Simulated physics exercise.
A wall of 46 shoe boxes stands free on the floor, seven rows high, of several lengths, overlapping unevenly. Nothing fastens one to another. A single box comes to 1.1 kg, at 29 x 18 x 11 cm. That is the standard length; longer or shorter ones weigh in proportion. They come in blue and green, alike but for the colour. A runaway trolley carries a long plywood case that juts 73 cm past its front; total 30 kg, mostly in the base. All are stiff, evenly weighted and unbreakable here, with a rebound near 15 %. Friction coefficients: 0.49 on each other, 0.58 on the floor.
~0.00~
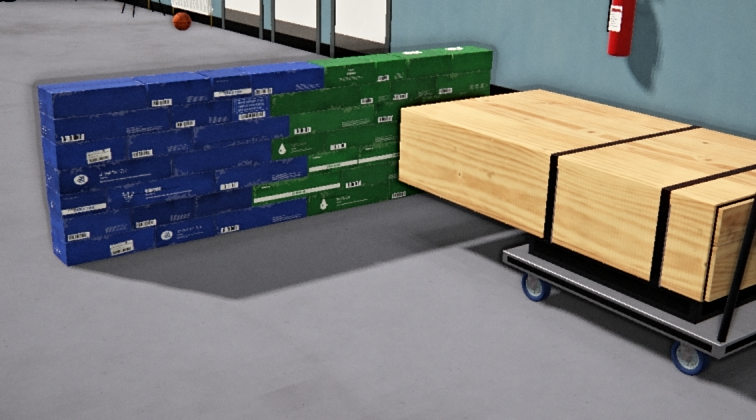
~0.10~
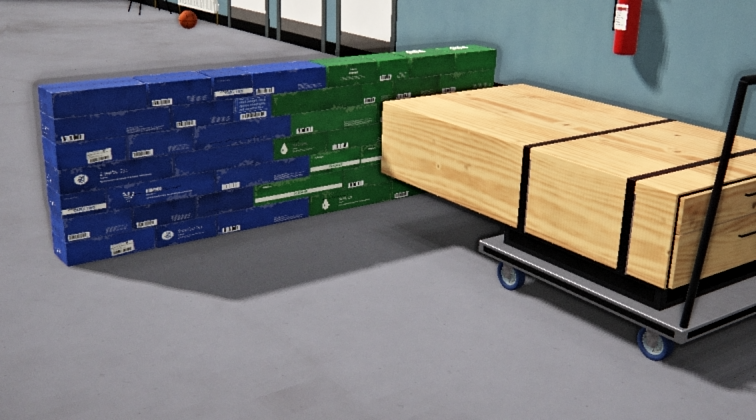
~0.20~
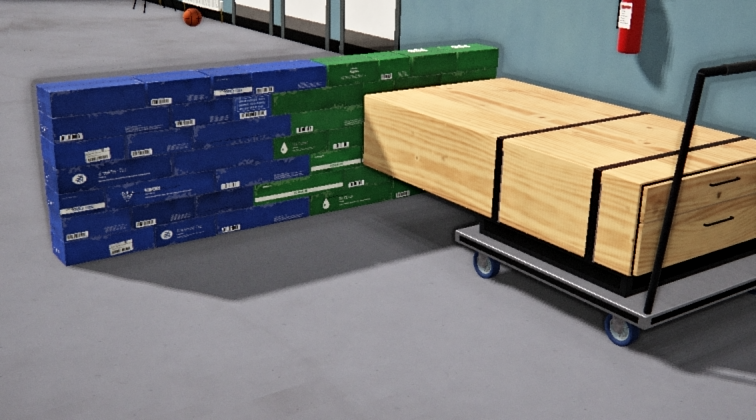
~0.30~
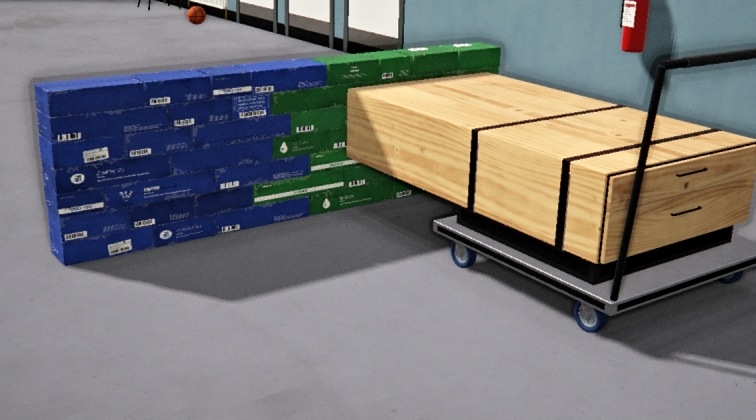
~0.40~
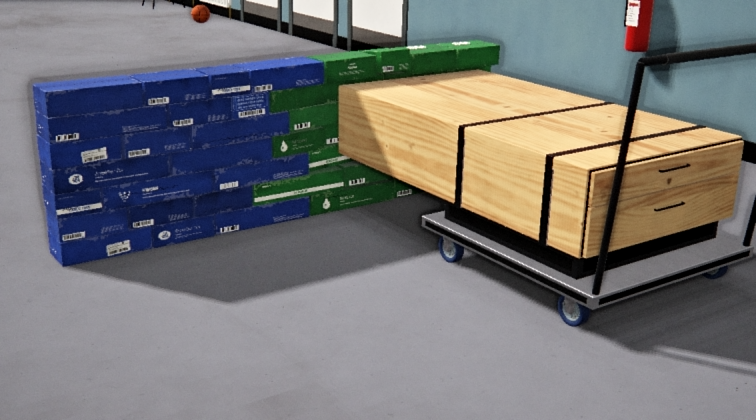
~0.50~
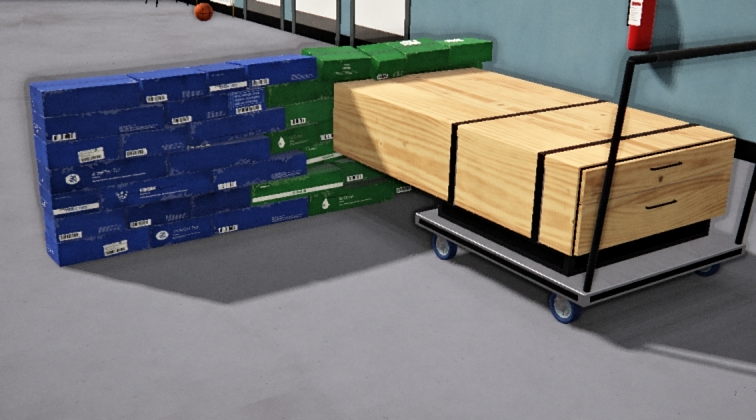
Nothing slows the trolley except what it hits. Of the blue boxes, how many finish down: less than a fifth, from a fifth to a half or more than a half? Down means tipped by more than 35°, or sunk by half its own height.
Ending down: From a fifth to a half.
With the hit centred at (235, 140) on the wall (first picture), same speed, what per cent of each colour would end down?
Then blue 100, green 50 per cent.
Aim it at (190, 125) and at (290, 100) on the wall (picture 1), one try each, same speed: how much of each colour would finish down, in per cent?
Blue 90 then 30, green 20 then 20 per cent.
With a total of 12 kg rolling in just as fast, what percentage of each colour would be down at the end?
Then blue 0, green 0 per cent.
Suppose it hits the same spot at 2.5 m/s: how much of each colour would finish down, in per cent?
Then blue 30, green 60 per cent.
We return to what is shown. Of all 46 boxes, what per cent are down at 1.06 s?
At that moment 60 per cent.
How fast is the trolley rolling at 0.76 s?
Roughly 0.2 m/s.
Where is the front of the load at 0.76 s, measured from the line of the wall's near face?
Some 20 cm beyond.
After 0.76 s, load 18 cm past the wall's line, still rolling; none of the 21 blue boxes down (5 of 46 in all colours); top blue box leaning 29°; top green box leaning 42°, 48 mm lower.
After 1.06 s, load 24 cm past the wall's line, still rolling; 6 of the 21 blue boxes down (27 of 46 in all colours); top blue box on its side; top green box on its side.
At rest (2.3 s), load 32 cm past the wall's line, stopped; 6 of the 21 blue boxes down (27 of 46 in all colours); top blue box on its side; top green box leaning 44°, 44 cm lower. That is 29 per cent. As the last picture would show them, middles, top blue box near (105, 195), top green box near (261, 134).
